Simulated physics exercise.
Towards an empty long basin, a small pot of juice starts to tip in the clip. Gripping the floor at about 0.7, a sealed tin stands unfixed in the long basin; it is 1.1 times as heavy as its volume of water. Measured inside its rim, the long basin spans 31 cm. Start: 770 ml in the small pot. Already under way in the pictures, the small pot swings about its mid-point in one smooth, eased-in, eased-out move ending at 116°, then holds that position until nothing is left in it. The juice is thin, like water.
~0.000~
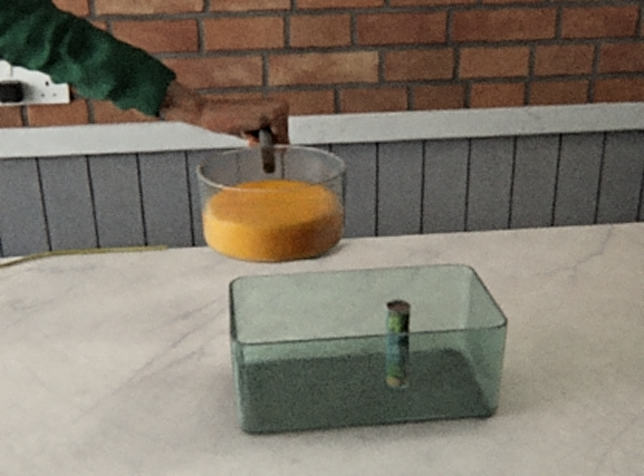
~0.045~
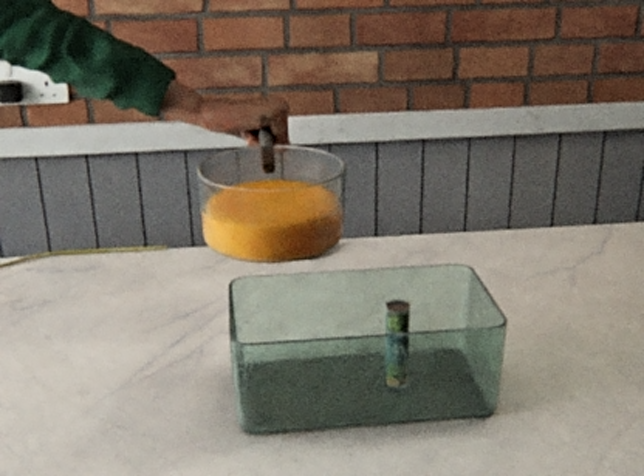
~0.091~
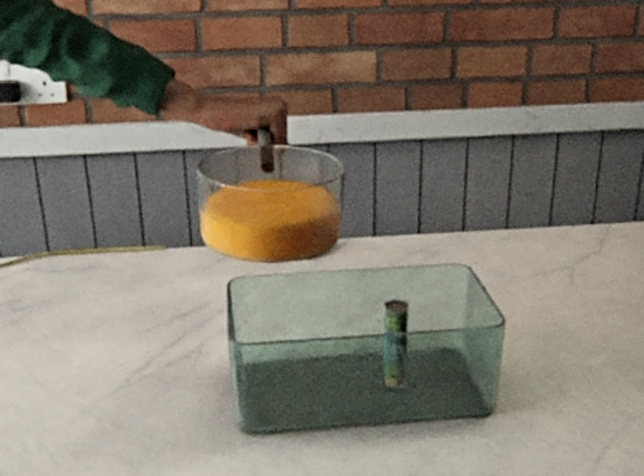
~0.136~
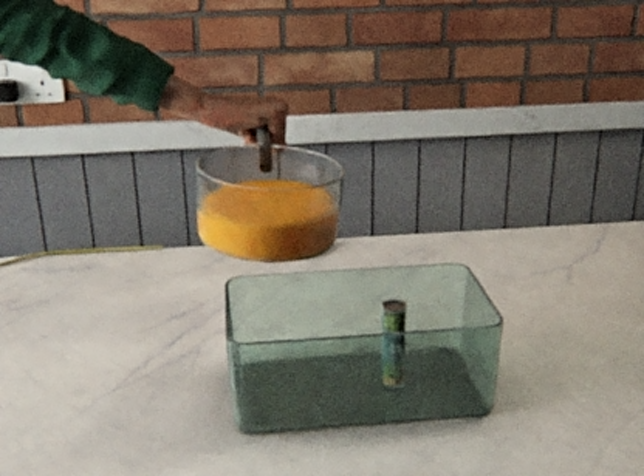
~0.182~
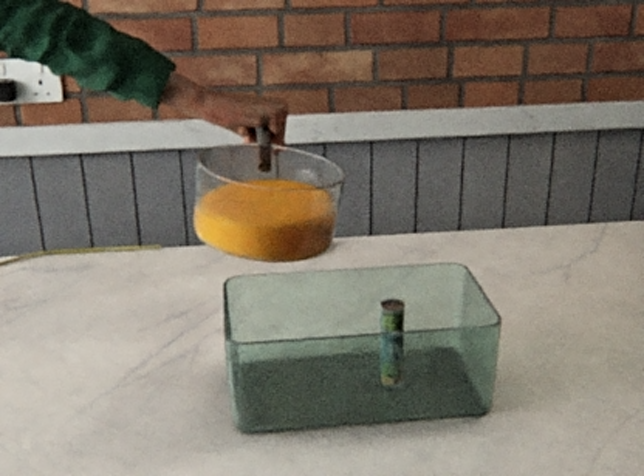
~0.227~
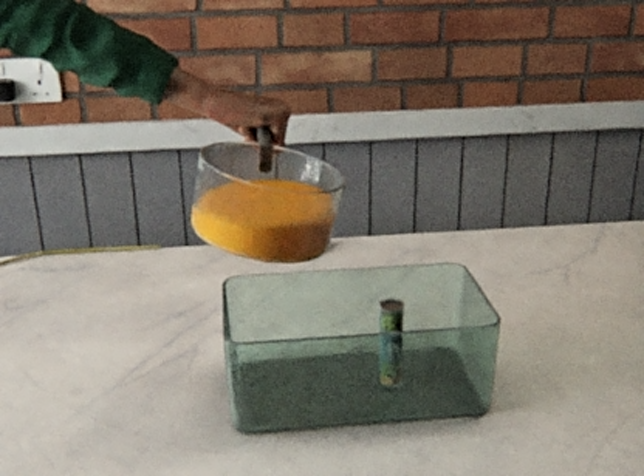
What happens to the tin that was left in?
It ends up erect.
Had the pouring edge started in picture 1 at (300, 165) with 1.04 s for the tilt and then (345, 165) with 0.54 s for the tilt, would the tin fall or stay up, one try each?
Run one: It does not tip. Run two: It tumbles.
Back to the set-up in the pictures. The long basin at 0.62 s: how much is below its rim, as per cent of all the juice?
Fraction in basin: Approx. 7%.
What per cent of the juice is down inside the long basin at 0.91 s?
Reading: Approx. 82 %.
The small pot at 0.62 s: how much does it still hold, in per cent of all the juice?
Some 60 % of it is still there.
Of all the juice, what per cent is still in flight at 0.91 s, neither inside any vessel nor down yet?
I'd put it at about 10 per cent of the liquid.
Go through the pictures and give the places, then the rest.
Tilt 0°; pouring edge (344, 165); surface from (204, 204) to (341, 197); the long basin's rim runs from (231, 310) to (489, 294); the tin's top is at (398, 310), in the first frame.
Tilt 1°; pouring edge (344, 166); surface from (204, 204) to (340, 197), in the second frame.
Tilt 2°; pouring edge (343, 167); surface from (202, 203) to (338, 197), in the third frame.
Tilt 5°; pouring edge (342, 170); surface from (200, 203) to (336, 197), in the fourth frame.
Tilt 9°; pouring edge (342, 174); surface from (198, 202) to (335, 197), in the fifth frame.
Tilt 13°; pouring edge (343, 180); surface from (196, 201) to (335, 198), in the sixth frame.
By 0.62 s the tilt is 75° and 61 per cent is still to pour; the tin stands where it began.
By 0.91 s the tilt is 112° and 9 per cent is still to pour; the tin stands 1 cm from where it began.
By 1.21 s the tilt is 116° and 0 per cent is still to pour; the tin stands 1 cm from where it began.
By 1.54 s the tilt is 116° and 0 per cent is still to pour; the tin stands where it began.
At rest the tin stands where it began.
